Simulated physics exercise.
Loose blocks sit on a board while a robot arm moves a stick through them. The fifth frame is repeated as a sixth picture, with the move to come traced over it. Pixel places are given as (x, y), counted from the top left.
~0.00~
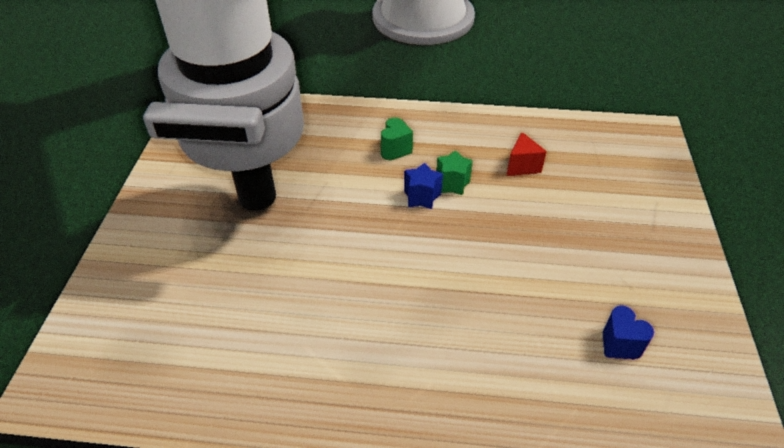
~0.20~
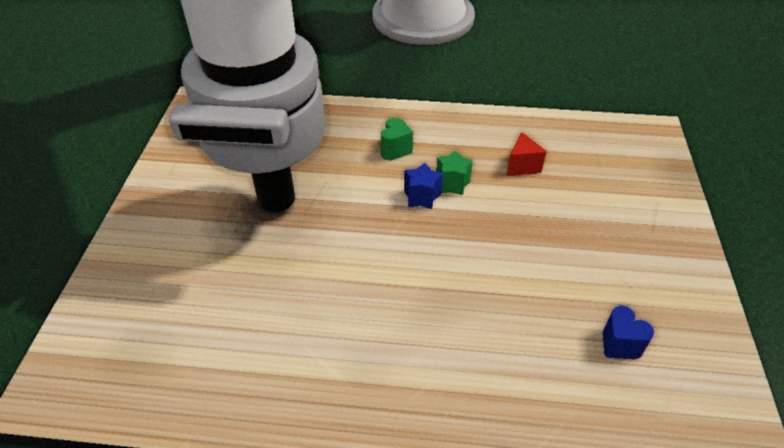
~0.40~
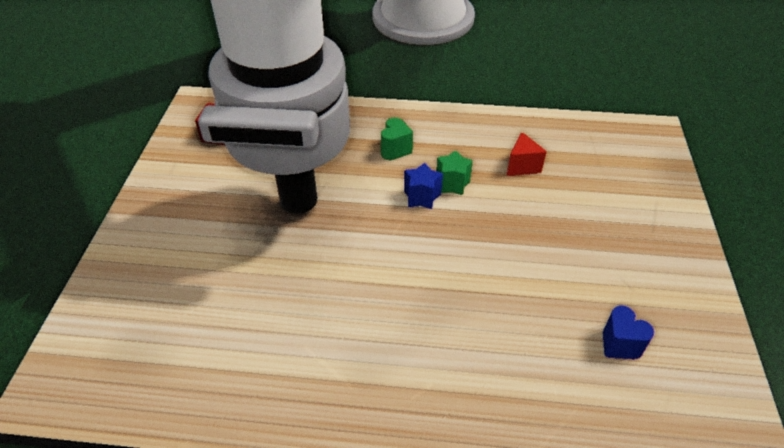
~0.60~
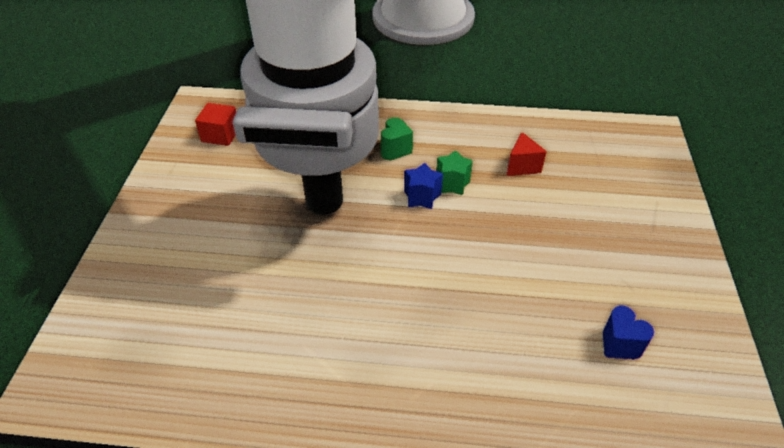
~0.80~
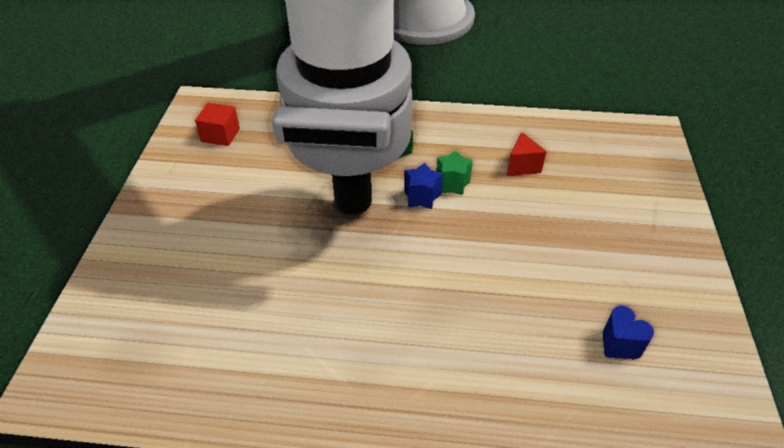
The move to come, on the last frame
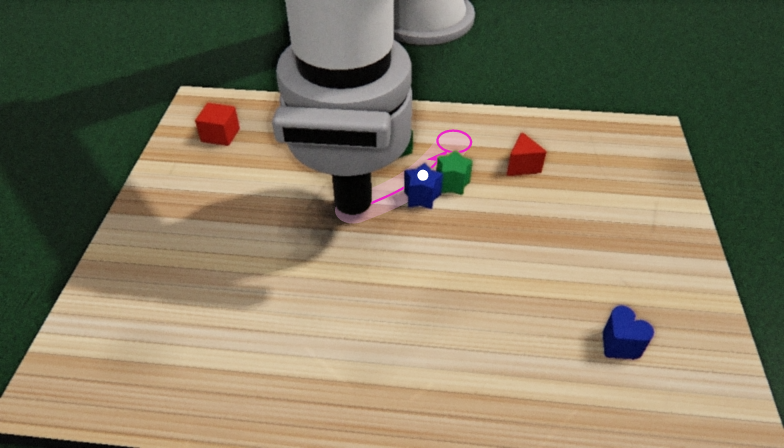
On a striped wooden board set against a dark green surface, a robot arm holds a black stick near the left side, with green, blue and red blocks resting to its right. The arm slides steadily rightward, uncovering a red block behind it, then covers most of the green heart while the blocks stay still.
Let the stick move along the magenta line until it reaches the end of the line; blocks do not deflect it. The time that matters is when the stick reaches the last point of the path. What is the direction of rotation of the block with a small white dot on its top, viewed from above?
Prediction: Clockwise.
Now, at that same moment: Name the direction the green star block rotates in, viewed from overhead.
It goes anticlockwise.
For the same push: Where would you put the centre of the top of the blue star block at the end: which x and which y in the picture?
The centre of its top face lies at (443, 173).
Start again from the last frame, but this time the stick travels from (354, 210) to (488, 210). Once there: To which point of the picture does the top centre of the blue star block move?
It will likely be found at (481, 165).
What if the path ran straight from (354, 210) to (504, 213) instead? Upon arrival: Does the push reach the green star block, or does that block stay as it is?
Once the stick is done, the green star block is in a new spot.
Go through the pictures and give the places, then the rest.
In the first picture, tip of the stick (258, 199), middles of tops, green heart (396, 128), blue star block (423, 175), green star block (455, 162).
In the second picture, stick (277, 200), nothing pushed.
In the third picture, stick (299, 202), nothing pushed.
In the fourth picture, stick (325, 203), nothing pushed.
In the fifth picture, stick (353, 203), green heart hidden, blue star block (423, 175), green star block (455, 162).
The line goes from (354, 210) through (398, 191) and (432, 168) to (454, 141); the dot is on the blue star block.
On the path given first. One third of the way, stick (398, 184); blue star block (431, 175), turned 25° clockwise.
Two thirds of the way, stick (432, 160); blue star block (443, 173), turned 65° clockwise; green star block (468, 161), turned 40° anticlockwise.
At the end, stick (455, 134); green heart unmoved; blue star block (443, 173), turned 65° clockwise; green star block (468, 161), turned 40° anticlockwise.
